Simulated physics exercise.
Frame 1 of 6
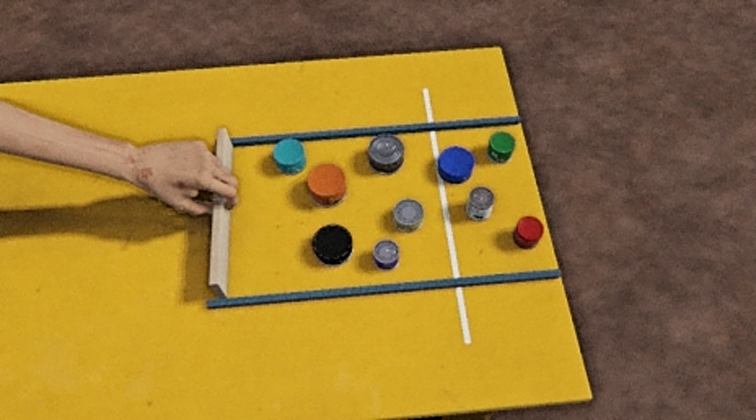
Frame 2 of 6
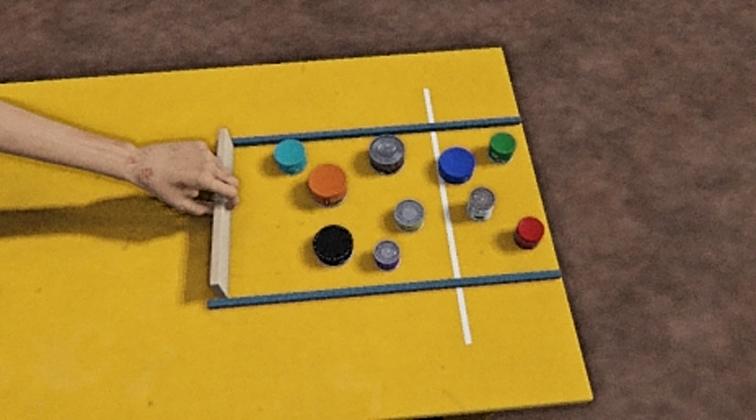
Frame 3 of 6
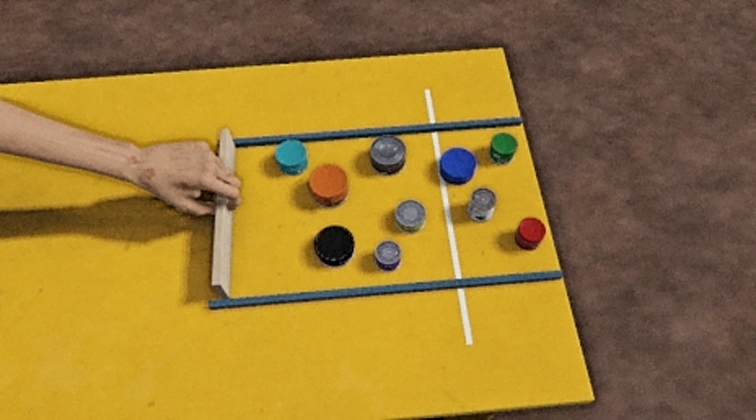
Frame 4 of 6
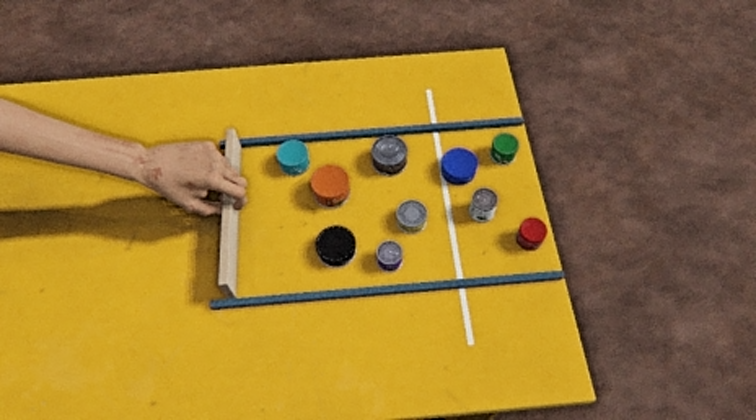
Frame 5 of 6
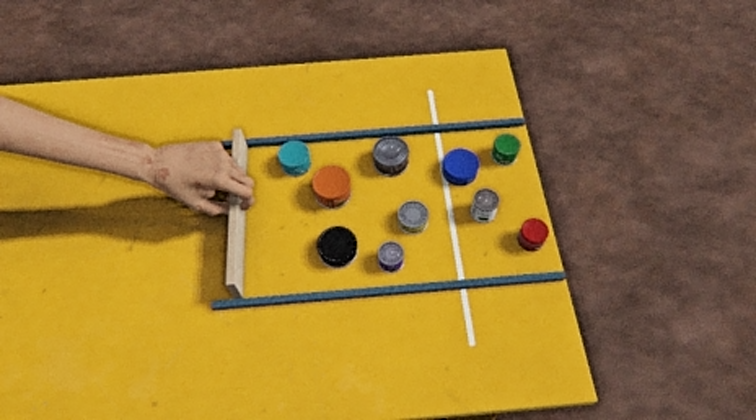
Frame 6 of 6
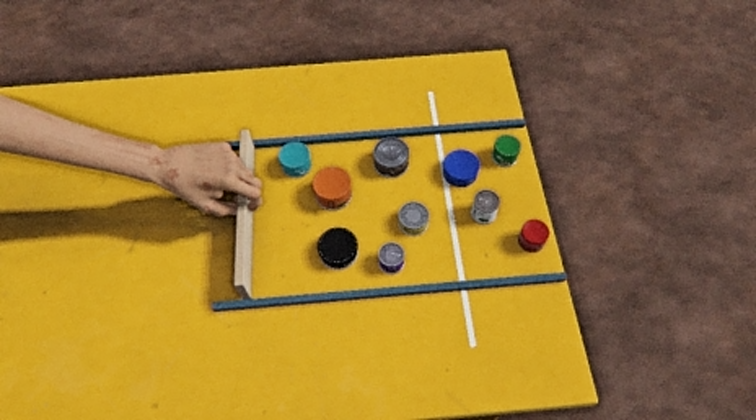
A yellow tabletop beside brown ground is seen from above at an angle by a nearly still camera. Between two dark blue rails lie turquoise, orange, black, grey, clear and blue-topped tubs and tins, with green and red ones at right, beyond a white strip crossing the channel. A hand at left holds an upright pale board, at first almost still, then slides it slightly rightward, while the containers stay put.
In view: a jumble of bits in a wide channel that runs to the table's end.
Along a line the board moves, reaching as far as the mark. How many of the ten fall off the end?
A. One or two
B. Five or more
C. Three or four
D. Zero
(D) Zero.
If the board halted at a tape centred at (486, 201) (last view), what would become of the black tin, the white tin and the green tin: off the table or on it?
The black tin? It is safe. The white tin? It is safe. The green tin? It does not stay.
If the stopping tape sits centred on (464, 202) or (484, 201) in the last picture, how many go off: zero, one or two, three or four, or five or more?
So for the first place I'd say zero, and for the second either one or two.
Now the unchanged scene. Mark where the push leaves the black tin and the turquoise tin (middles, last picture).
In order, first (475, 238), then (455, 141).
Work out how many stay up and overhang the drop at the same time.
0 in all.
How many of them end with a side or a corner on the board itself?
It touches 5.
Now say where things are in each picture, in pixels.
Red tub (528, 233); green tin (501, 148); white tin (480, 204); board (222, 210); tape (444, 201), in the first picture.
Green tin (502, 148); board (223, 210), in the second picture.
White tin (482, 205); brown pot (388, 156), in the third picture.
Red tub (531, 234); turquoise tin (294, 158), in the fourth picture.
Green tin (506, 150); blue tub (460, 167), in the fifth picture.
Red tub (533, 236); green tin (506, 151); white tin (485, 207); board (246, 211); tape (449, 204), in the sixth picture.
A little later, none off yet; red tub at rest near (533, 236); green tin at rest near (506, 151); white tin at rest near (485, 207).
When it is over, the number that fall off is zero.
